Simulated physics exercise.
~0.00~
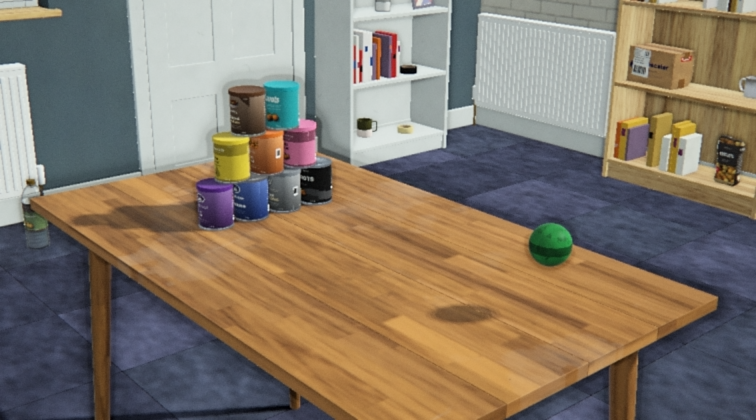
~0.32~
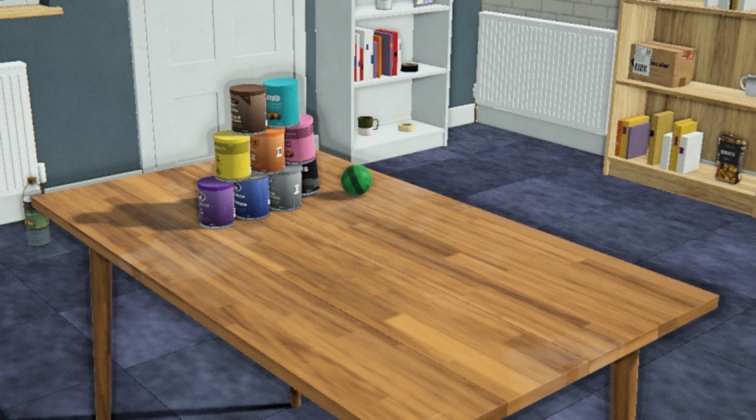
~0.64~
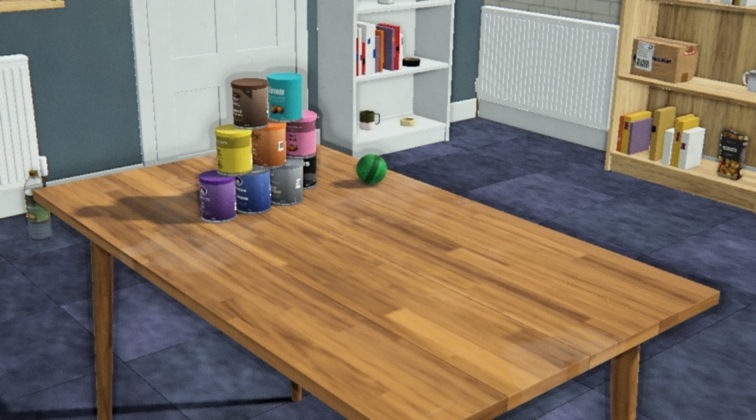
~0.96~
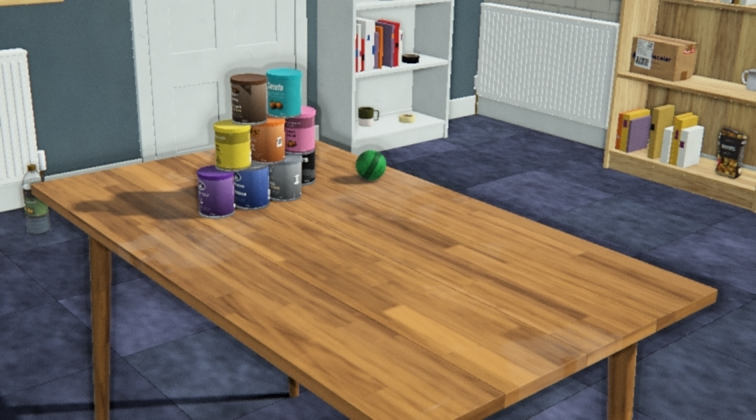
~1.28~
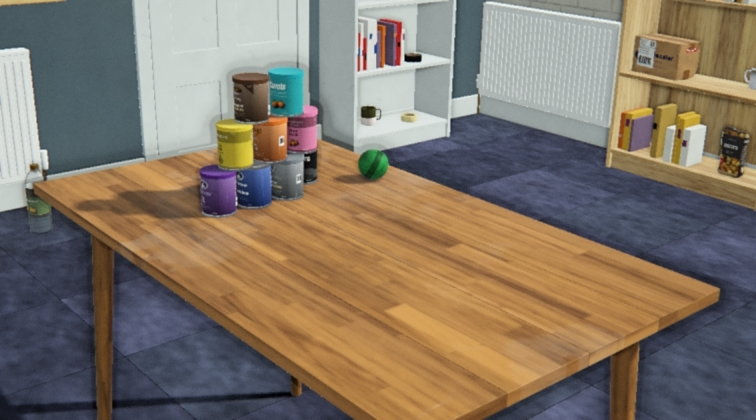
In a room with a white door, radiators and bookshelves, nine coloured tins stand piled in three tiers at the far end of a wooden table. A green ball flies in from the right above the tabletop, its shadow on the wood beneath it. It travels left to the pile's right side and knocks the black tin at the bottom slightly away. The ball then bounces back a short way to the right and settles on the table. The pile stays standing, with the brown and turquoise tins still on top.
